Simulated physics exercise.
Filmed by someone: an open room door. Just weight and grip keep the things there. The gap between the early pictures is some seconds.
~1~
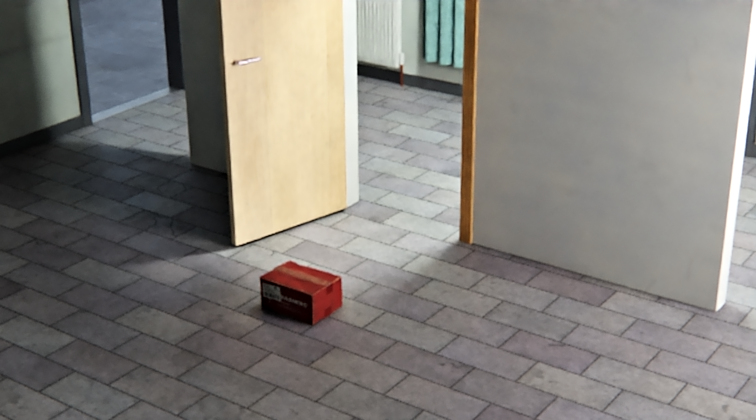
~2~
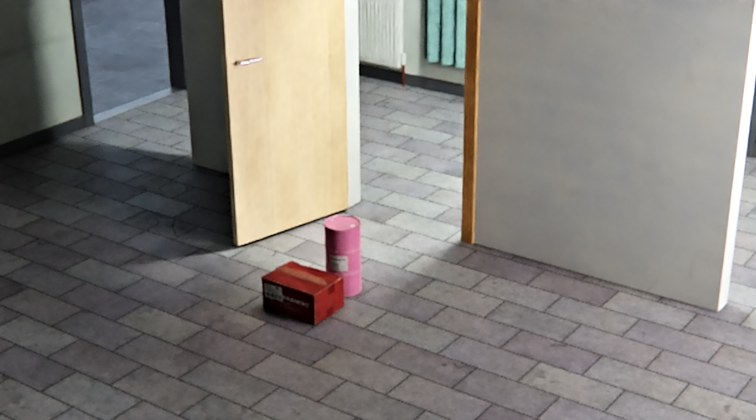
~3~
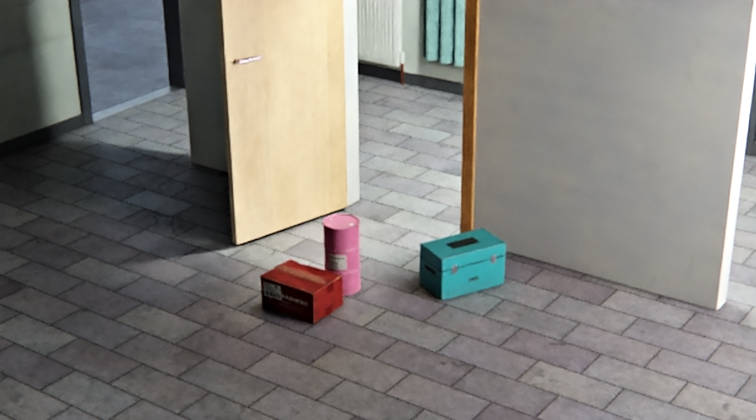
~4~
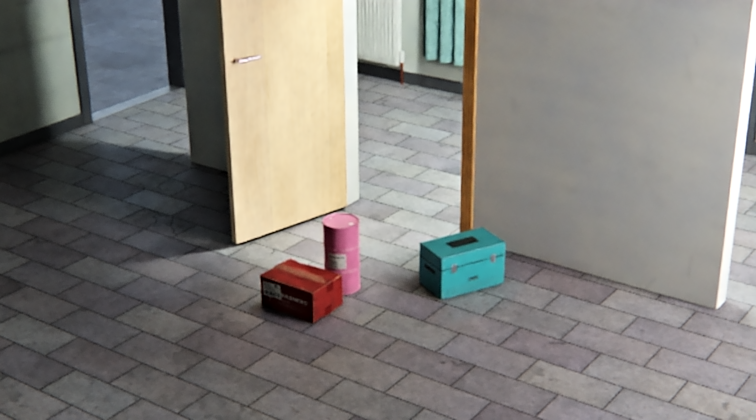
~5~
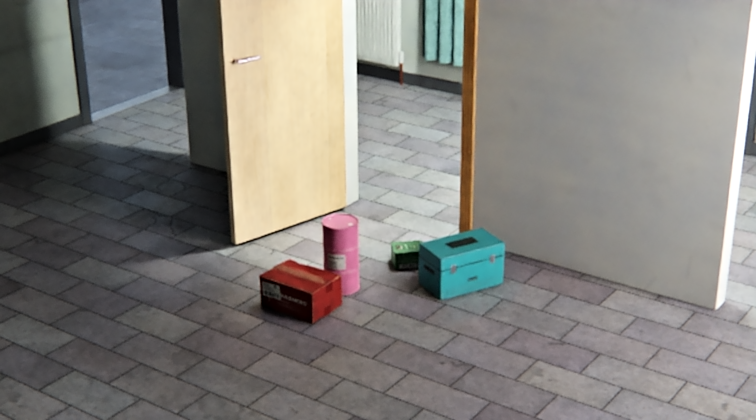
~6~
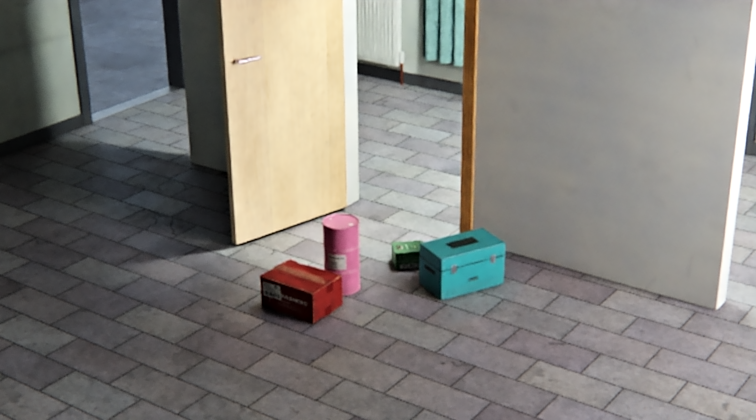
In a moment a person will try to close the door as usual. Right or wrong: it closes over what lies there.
Right.
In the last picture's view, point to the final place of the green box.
At about (438, 253).
Then, 1.00 s past the last view, door 85° open.
Then, 2.00 s past the last view, door 50° open.
Then, 2.60 s past the last view, door 28° open; green box displaced a little near (425, 254).
Then, 2.90 s past the last view, door 18° open; green box displaced about its own width near (438, 253).
Finally, door 0° open; moved from the start, green box; the other 3 still in place. Final places as the last picture's camera would see them, green box near (438, 253).
